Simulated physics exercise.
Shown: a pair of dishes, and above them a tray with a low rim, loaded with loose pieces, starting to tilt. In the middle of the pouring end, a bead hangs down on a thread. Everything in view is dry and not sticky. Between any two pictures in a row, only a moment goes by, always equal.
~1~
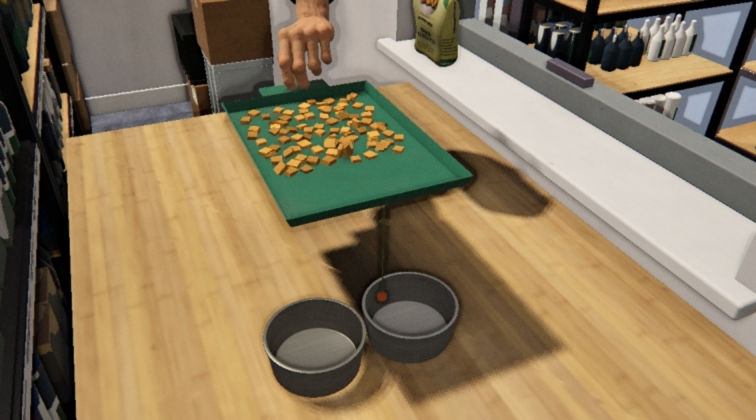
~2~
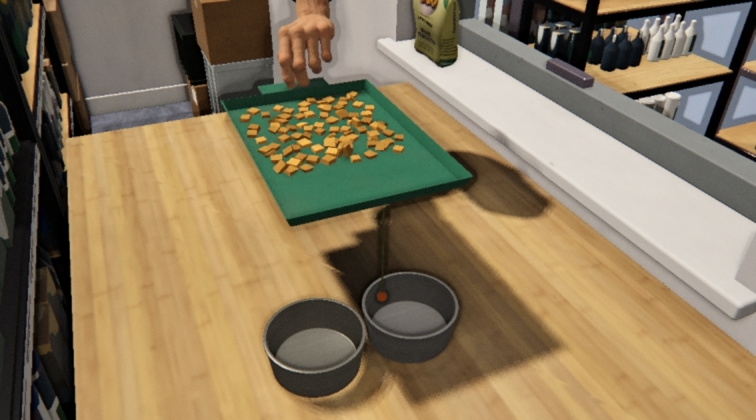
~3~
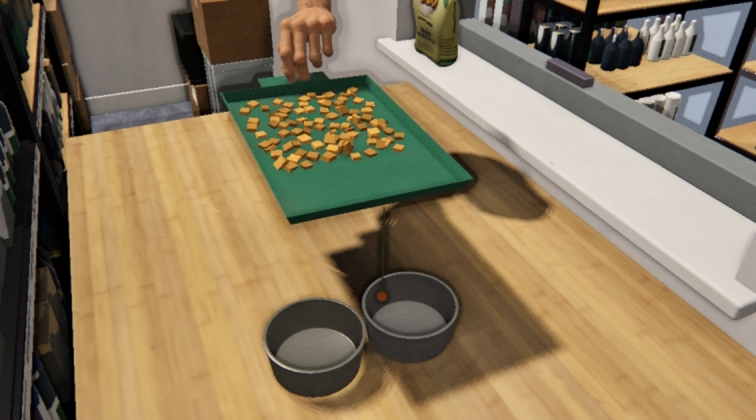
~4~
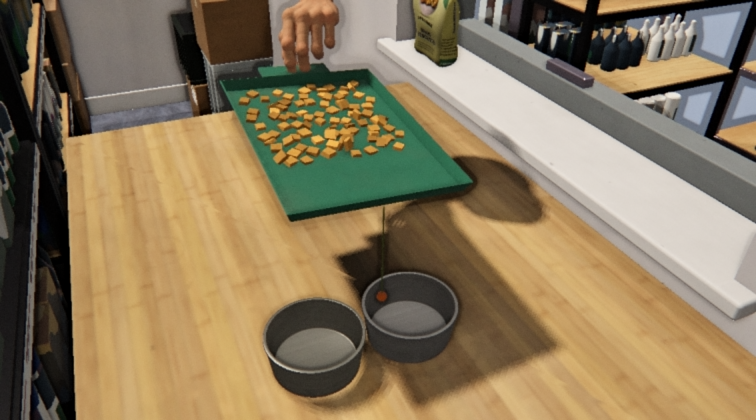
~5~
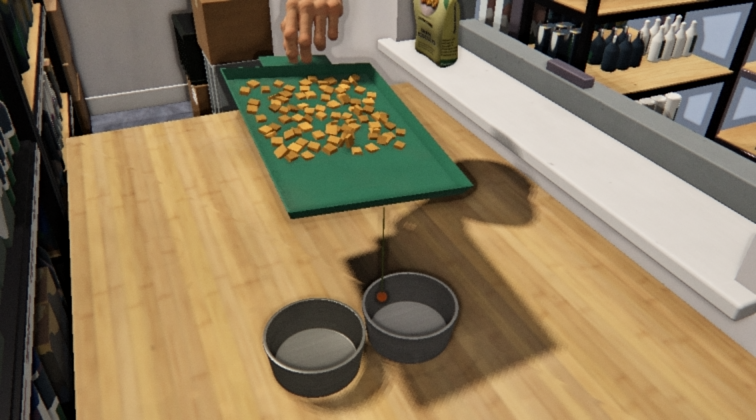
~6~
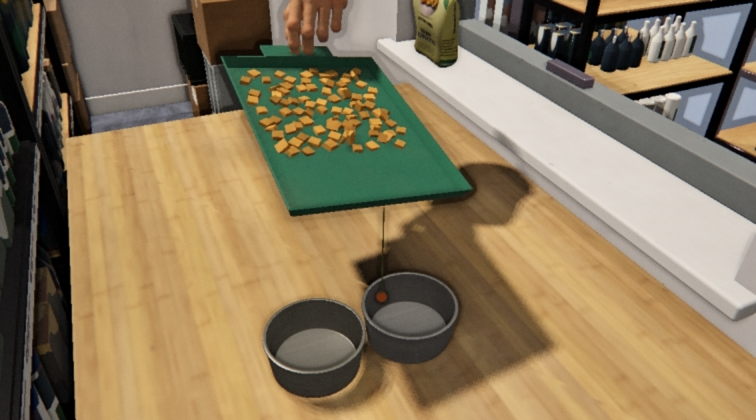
In the video, a hand hovers behind a green tray of small orange-brown squares above two round grey dishes on a wooden table, and the tray's far end rises slightly while its near edge tips a little toward the right corner.
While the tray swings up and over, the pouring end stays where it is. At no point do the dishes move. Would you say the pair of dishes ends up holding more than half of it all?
Most of the load is lost.
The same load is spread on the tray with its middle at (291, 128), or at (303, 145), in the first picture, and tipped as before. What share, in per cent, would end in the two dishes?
Estimates in order: 30 percent, 40 percent.
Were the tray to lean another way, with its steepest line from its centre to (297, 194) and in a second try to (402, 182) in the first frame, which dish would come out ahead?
First place: The dish to the left; second place: The dish to the right.
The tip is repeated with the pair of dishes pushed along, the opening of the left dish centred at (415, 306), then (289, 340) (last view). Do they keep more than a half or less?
The bulk of it and then Short of half.
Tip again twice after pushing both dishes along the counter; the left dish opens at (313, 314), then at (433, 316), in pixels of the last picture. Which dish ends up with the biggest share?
It comes out as the dish further right in the first try and the dish further left in the second.
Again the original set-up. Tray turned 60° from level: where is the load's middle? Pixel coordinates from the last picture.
Look about (444, 203) in the last picture.
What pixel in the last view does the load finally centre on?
Around (455, 312), give or take.
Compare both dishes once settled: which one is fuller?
That's the right side.
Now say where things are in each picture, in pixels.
Corners of the pouring end at (290, 215) and (465, 174), level; middle of the load at (320, 133), cereal squares; left dish at (333, 380); right dish at (431, 346); bead on its thread at (382, 296), in the first picture.
Corners of the pouring end at (290, 214) and (465, 175), level; middle of the load at (320, 132), in the second picture.
Corners of the pouring end at (291, 212) and (466, 176), tipped barely, lowest at the right corner; middle of the load at (320, 128), in the third picture.
Corners of the pouring end at (291, 210) and (466, 179), tipped a little, lowest at the right corner; middle of the load at (320, 122), in the fourth picture.
Corners of the pouring end at (292, 207) and (466, 183), tipped a little, lowest at the right corner; middle of the load at (321, 116), in the fifth picture.
Corners of the pouring end at (293, 205) and (465, 186), tipped a little, lowest at the right corner; middle of the load at (322, 110); left dish at (332, 381); right dish at (431, 347), in the sixth picture.
Soon after the last picture, tray tipped steeply; about two thirds on the tray; a stray few in the right dish; a small part outside both; about a quarter in the air.
A little later, tray tipped right over; about a quarter in the right dish; about two thirds outside both; a stray few in the air.
Later still, tray tipped past a quarter turn; about a quarter in the right dish; about two thirds outside both.
At rest, tray tipped past a quarter turn; none in the left dish; about a quarter in the right dish; about two thirds outside both.
